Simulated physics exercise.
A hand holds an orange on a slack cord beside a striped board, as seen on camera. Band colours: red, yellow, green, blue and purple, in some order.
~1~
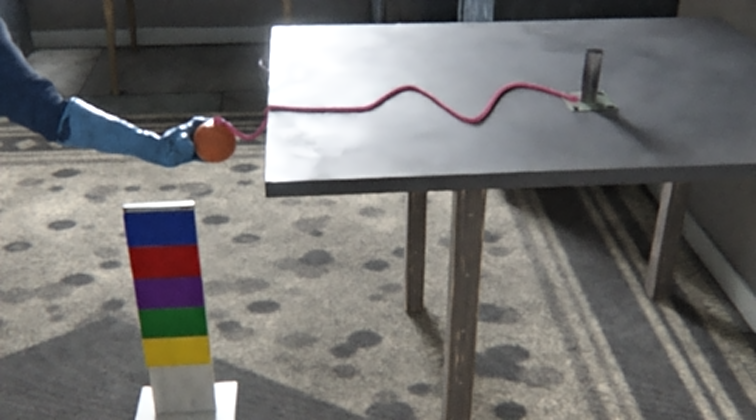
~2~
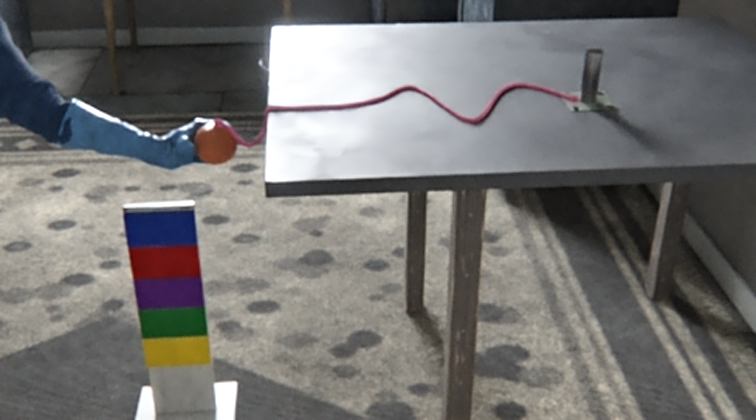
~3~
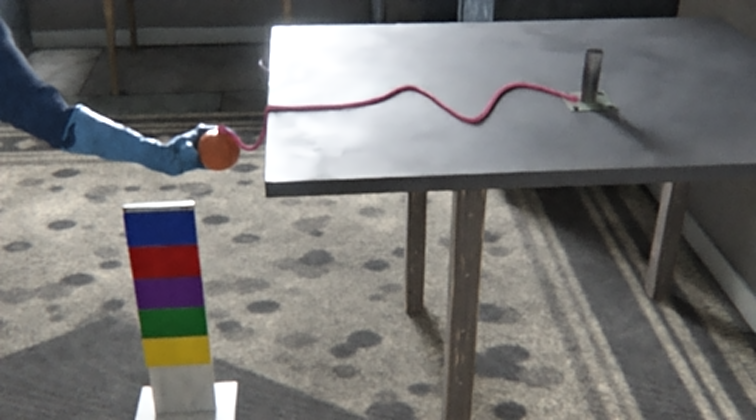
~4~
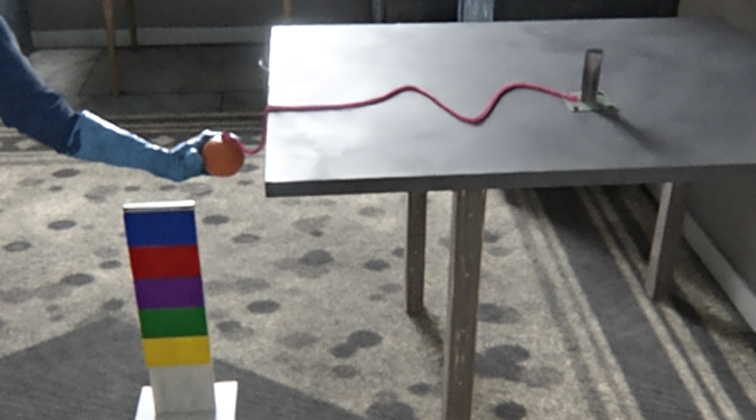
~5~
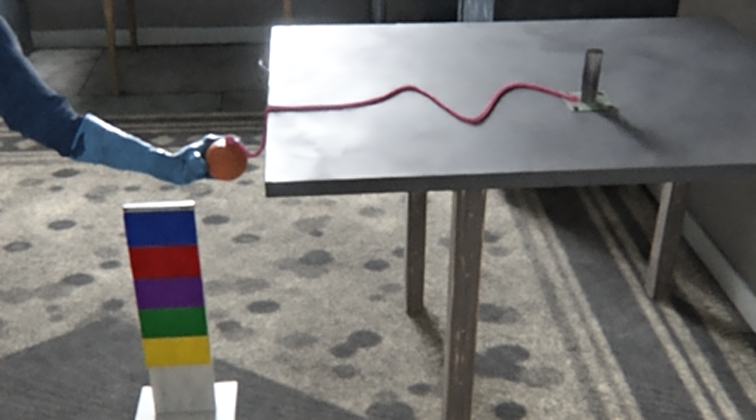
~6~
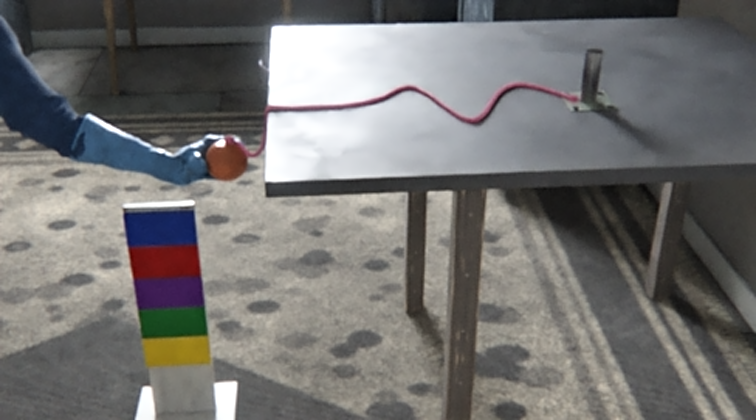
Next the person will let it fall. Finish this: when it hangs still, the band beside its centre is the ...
When it hangs still, the band beside its centre is the green one.
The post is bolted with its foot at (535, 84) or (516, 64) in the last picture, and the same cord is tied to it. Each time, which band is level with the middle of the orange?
Try by try: Yellow; yellow.
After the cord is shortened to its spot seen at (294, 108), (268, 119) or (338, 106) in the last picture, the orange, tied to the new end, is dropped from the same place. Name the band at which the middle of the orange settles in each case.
Results, first to last: Blue; red; above them all.
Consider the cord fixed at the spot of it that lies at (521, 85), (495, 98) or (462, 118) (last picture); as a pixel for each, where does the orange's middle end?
Going through the tries, I'd expect close to (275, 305), (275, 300) and lastly (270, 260).
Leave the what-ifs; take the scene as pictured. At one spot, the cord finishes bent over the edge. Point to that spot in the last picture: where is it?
The one at (392, 93).
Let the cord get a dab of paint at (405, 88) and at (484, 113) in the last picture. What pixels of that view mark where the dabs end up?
Final positions are (285, 106) and (419, 103), in that order.
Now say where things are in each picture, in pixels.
Orange (215, 142); blue (160, 230); red (165, 263); purple (169, 294); green (173, 324); yellow (177, 352), in the first picture.
Orange (216, 144); cord through (534, 87) (488, 108) (438, 102) (375, 100) (284, 108), in the second picture.
Orange (219, 150), in the third picture.
Orange (224, 157); cord through (534, 87) (488, 108) (438, 102) (375, 100) (284, 108), in the fourth picture.
Orange (227, 160), in the fifth picture.
Orange (227, 160); cord through (534, 87) (488, 108) (438, 102) (375, 100) (284, 108), in the sixth picture.
A little later, orange near (280, 288); level with purple.
Next, orange near (268, 309); level with green.
When it is over, orange near (284, 317); level with green. Its centre hangs level with the green band.
